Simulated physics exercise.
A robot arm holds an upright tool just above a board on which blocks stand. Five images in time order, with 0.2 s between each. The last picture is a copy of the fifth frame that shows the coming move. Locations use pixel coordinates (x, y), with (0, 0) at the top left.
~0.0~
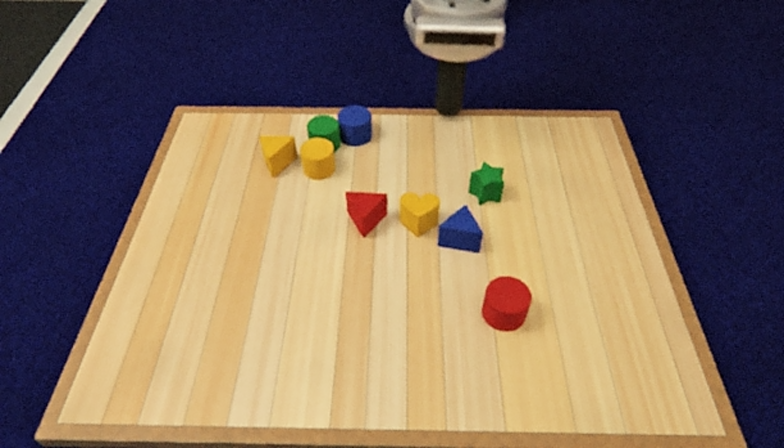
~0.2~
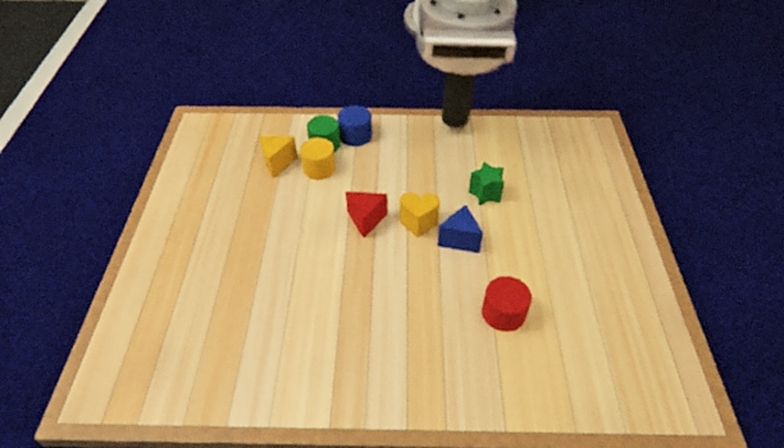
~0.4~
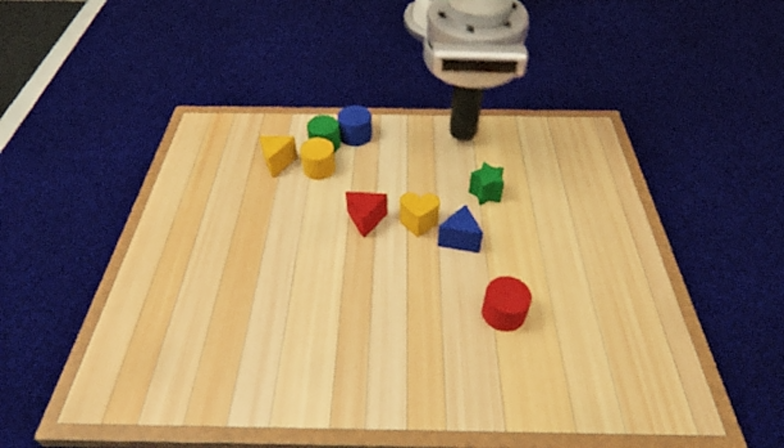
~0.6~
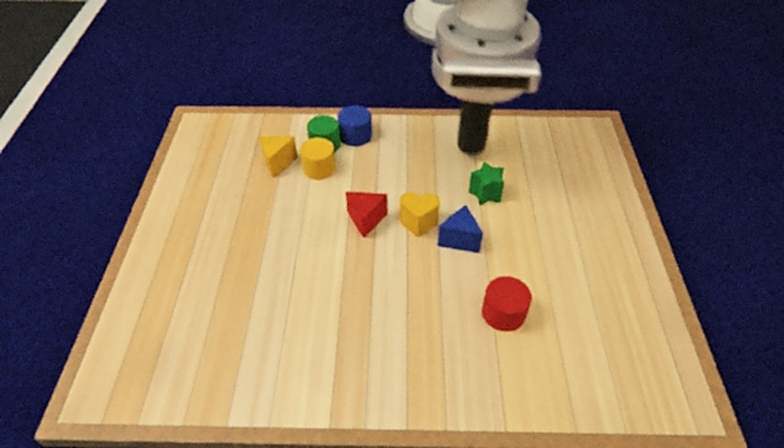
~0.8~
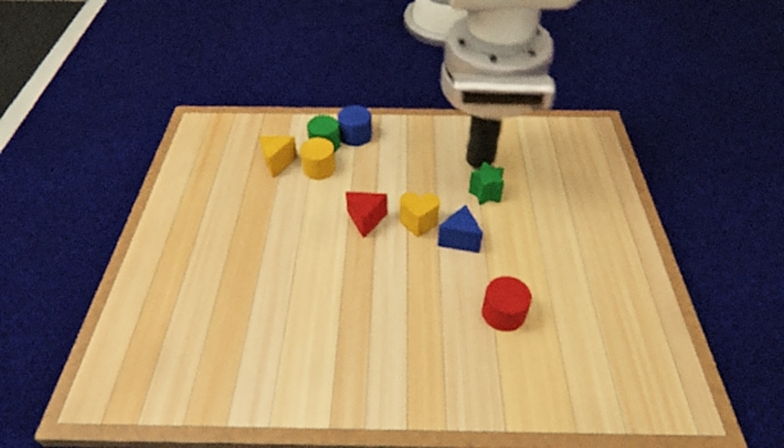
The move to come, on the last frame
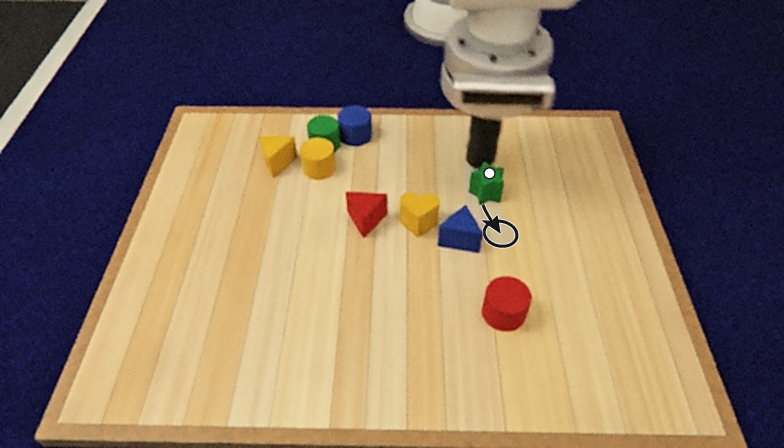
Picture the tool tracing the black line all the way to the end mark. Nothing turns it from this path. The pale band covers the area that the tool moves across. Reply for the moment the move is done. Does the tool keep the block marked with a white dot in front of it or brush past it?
It stays ahead.
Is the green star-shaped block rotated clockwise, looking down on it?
No, I don't think so.
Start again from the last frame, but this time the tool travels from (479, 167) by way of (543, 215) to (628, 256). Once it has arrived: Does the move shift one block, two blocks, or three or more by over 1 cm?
That's one.
Path on the board, from (479, 167) through (479, 188) and (486, 211) to (501, 234); the dot is on the green star-shaped block.
The first path, step by step. One third of the way, tool (480, 182); green star-shaped block (495, 190), turned 30° anticlockwise.
Two thirds of the way, tool (488, 205); green star-shaped block (504, 212), turned 45° anticlockwise.
At the end, tool (502, 227); blue triangular piece in place; green star-shaped block (520, 235), turned 45° anticlockwise.
